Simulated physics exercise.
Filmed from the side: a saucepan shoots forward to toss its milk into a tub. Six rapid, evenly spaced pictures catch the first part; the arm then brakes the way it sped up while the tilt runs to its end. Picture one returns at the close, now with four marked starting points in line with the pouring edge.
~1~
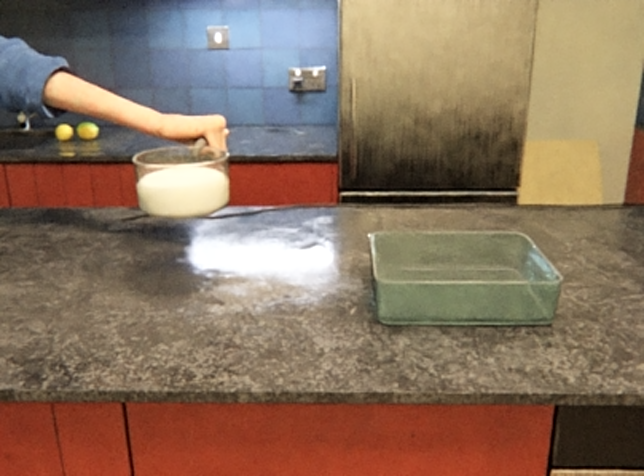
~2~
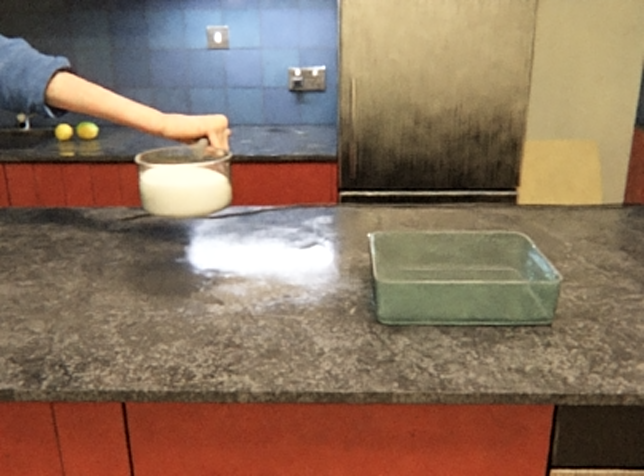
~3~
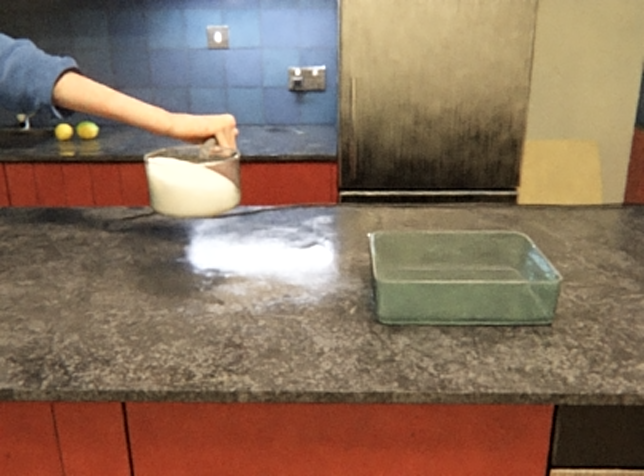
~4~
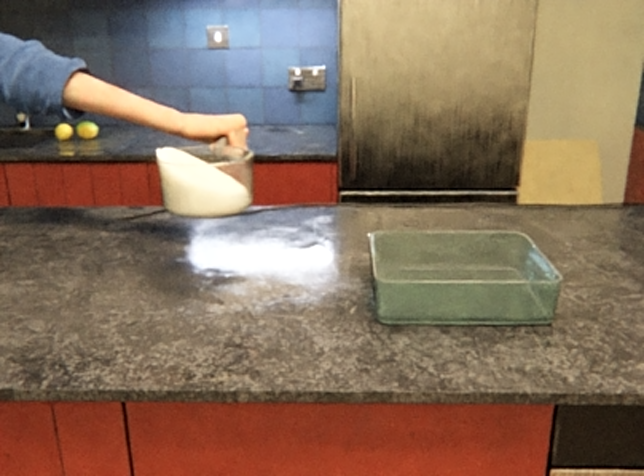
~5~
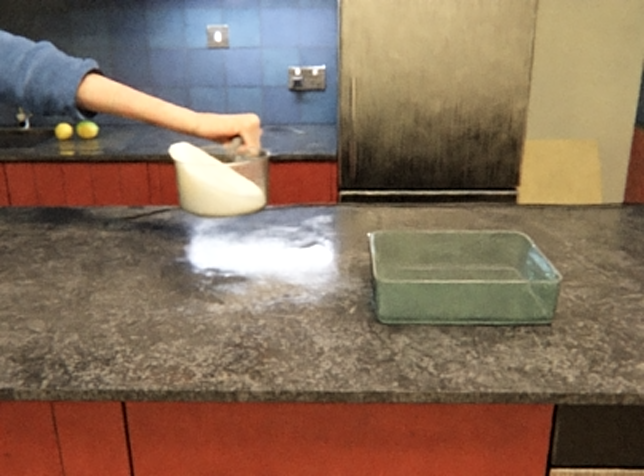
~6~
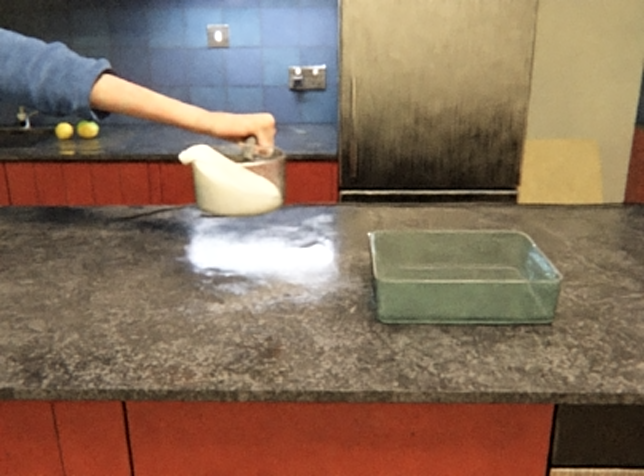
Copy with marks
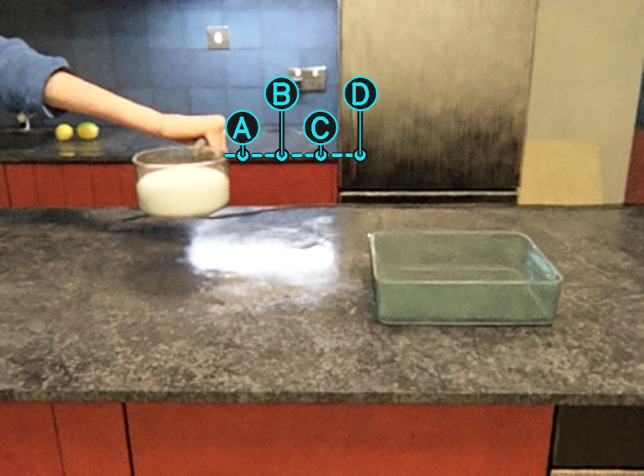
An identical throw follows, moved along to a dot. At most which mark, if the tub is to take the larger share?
B is the one.
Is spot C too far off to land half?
No, that is safe.
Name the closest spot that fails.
A.
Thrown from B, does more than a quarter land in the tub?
Yes, clearly.
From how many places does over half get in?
Three of them.
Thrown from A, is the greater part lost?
Yes, that goes wrong.
In cyan, A at (242, 155); B at (281, 155); C at (320, 155); D at (360, 155).
If A is chosen, about 38 % lands in the tub, 55 % falls short and 8 % goes beside or beyond.
If B is chosen, about 68 % lands in the tub, 20 % falls short and 11 % goes beside or beyond.
If C is chosen, about 87 % lands in the tub, 7 % falls short and 6 % goes beside or beyond.
If D is chosen, about 76 % lands in the tub, 5 % falls short and 19 % goes beside or beyond.
